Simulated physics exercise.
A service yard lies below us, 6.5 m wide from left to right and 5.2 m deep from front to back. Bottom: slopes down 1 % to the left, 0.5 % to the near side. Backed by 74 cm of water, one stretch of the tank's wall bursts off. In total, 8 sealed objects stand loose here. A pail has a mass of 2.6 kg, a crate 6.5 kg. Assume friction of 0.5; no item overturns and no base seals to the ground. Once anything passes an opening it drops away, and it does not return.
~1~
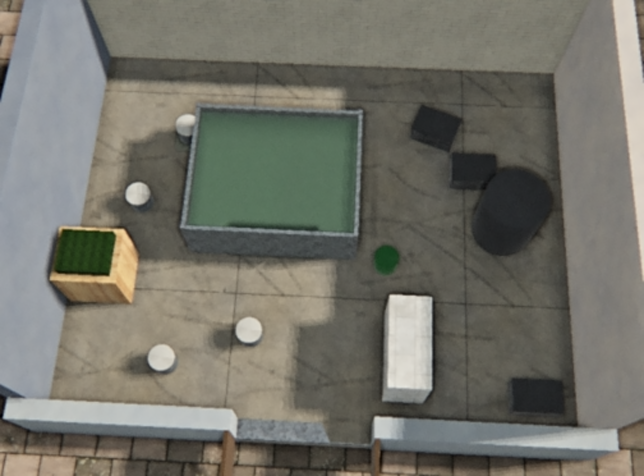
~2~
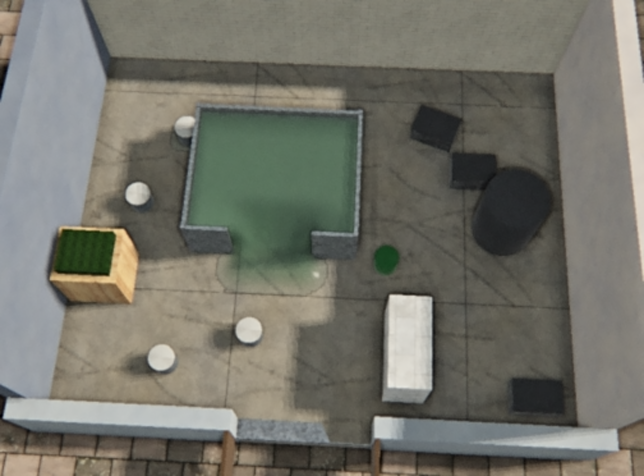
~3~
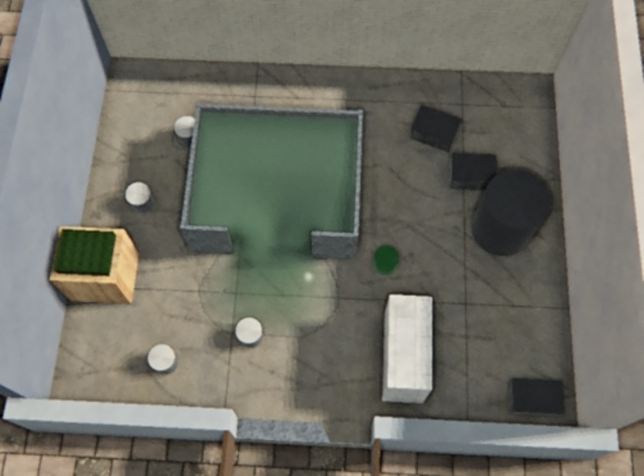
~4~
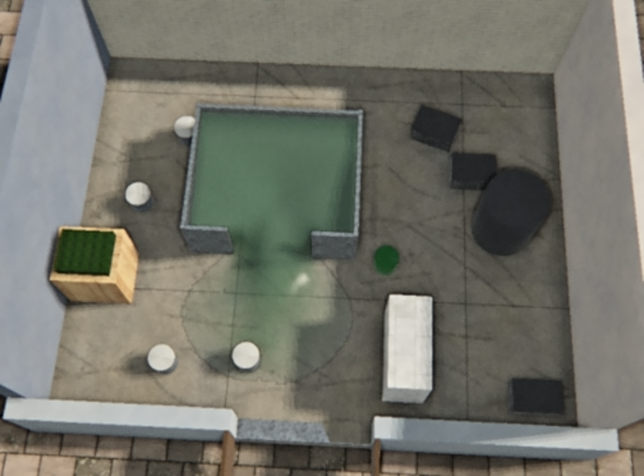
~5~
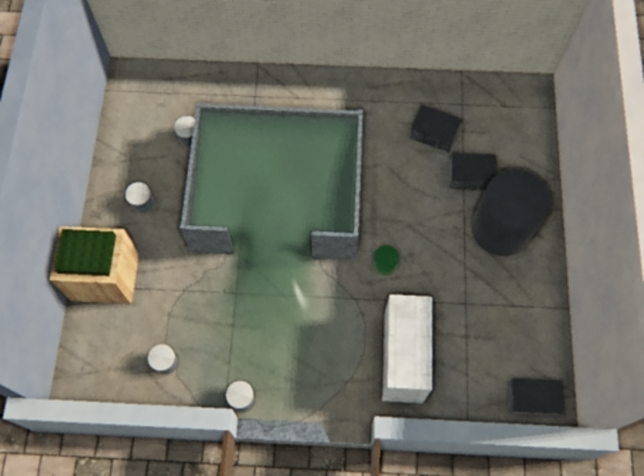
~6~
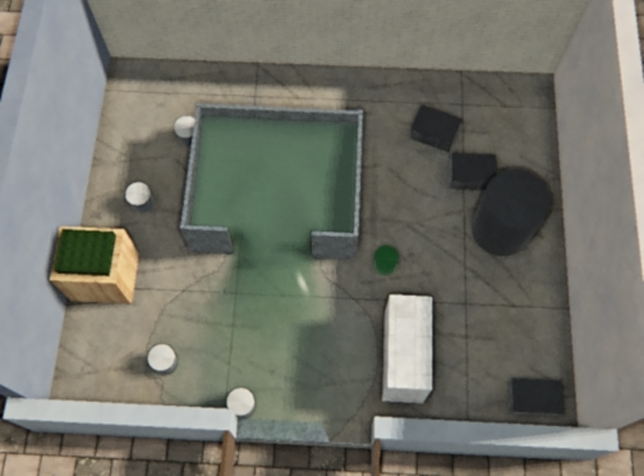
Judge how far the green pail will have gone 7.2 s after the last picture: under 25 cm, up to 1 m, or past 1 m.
More or less stationary.
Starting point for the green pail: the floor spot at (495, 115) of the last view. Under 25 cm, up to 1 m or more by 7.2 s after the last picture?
Put there, it remains roughly in place.
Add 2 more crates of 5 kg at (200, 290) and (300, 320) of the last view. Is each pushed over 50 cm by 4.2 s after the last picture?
Order kept: Exceeds it, exceeds it.
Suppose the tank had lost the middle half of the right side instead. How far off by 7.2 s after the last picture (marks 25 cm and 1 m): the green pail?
Note: Green pail swept well away.
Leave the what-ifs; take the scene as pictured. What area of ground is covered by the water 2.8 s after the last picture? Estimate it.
Some 17 m2 of it.
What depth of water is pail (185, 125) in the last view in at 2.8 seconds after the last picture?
I'd say some 0 cm.
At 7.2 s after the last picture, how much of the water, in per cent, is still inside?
Still held: Near 46 %.
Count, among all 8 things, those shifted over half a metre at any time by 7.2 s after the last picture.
The number is 3.
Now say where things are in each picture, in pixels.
In the first frame, the green pail at (387, 257) rests on the ground; water covers 3.6 m2; 0 of 8 have shifted.
In the second frame, the green pail at (387, 257), on the bottom; water covers 4.3 m2; 0 of 8 have shifted.
In the third frame, the green pail at (387, 257) rests on the ground; 5.3 m2 under water; 0 of 8 have shifted.
In the fourth frame, the green pail at (387, 257), on the bottom; 6.4 m2 under water; 1 of 8 have shifted.
In the fifth frame, the green pail at (387, 257), on the bottom; water covers 7.8 m2; 1 of 8 have shifted.
In the sixth frame, the green pail at (387, 257) rests on the ground; water covers 8.8 m2; 1 of 8 have shifted.
Then, 0.9 s after the last picture the green pail is near (387, 257), 0.0 m from its start, aground; 1 of 8 are out; 1 afloat.
Then, 2.8 s after the last picture the green pail is near (387, 257), 0.0 m from its start, aground; 1 of 8 are out; 1 afloat.
Then, 4.8 s after the last picture the green pail is near (387, 257), 0.0 m from its start, aground; 1 of 8 are out; 1 afloat.
Then, 7.2 s after the last picture the green pail is near (387, 257), 0.0 m from its start, aground; 1 of 8 are out; 1 afloat.
